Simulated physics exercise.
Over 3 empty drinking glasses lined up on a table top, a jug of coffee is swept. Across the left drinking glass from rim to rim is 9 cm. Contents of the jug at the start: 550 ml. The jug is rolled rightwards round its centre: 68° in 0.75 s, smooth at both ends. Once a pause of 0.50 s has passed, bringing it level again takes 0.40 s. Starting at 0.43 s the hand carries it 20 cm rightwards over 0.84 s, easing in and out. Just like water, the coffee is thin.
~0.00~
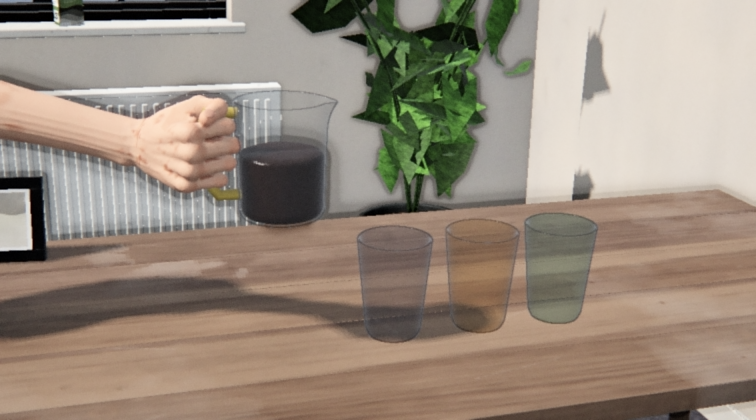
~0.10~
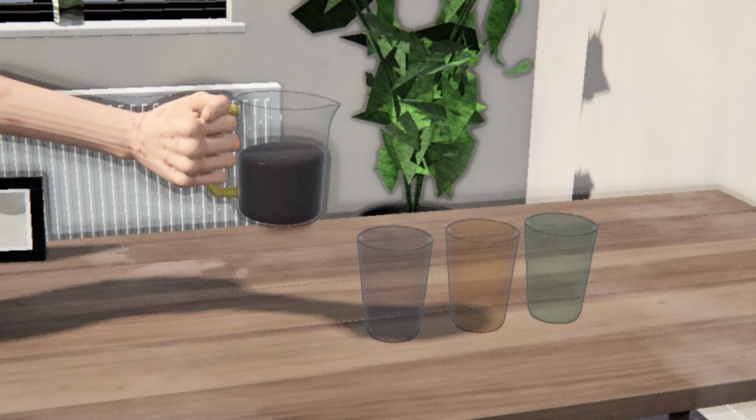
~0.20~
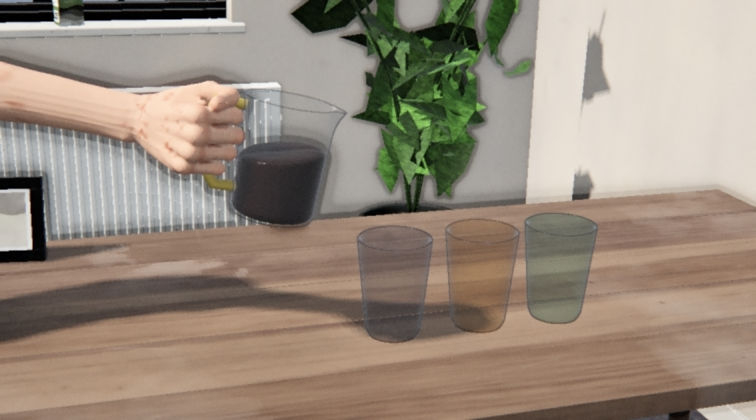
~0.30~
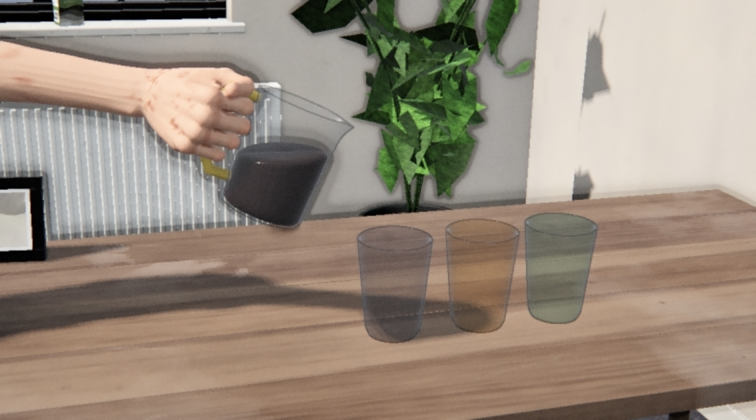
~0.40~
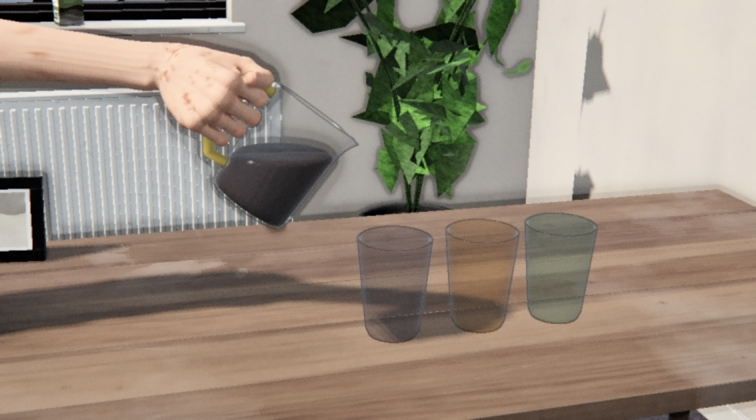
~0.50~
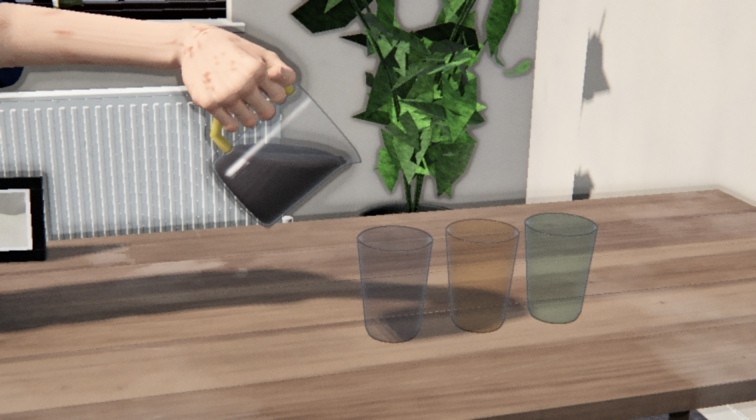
A hand held a clear jug of dark liquid above a wooden table with three empty glasses, then steadily tilted it rightwards until the liquid slanted up close to the rim.
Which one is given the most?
Looks like the final container wins.
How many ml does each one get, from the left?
Roughly 10 ml, 70 ml and 170 ml, from left to right.
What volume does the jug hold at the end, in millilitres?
It ends up holding near 260 ml.
After 0.81 s the tilt is 68° and from the left they hold 5 ml, 0 ml, 0 ml, the jug 505 ml, and 0 ml is on the table top.
After 1.03 s the tilt is 68° and from the left they hold 5 ml, 70 ml, 0 ml, the jug 385 ml, and 5 ml is on the table top.
After 1.27 s the tilt is 67° and from the left they hold 5 ml, 70 ml, 95 ml, the jug 290 ml, and 40 ml is on the table top.
After 1.53 s the tilt is 14° and from the left they hold 5 ml, 70 ml, 160 ml, the jug 260 ml, and 40 ml is on the table top.
In the end from the left they hold 5 ml, 70 ml, 165 ml, the jug 260 ml, and 45 ml is on the table top.
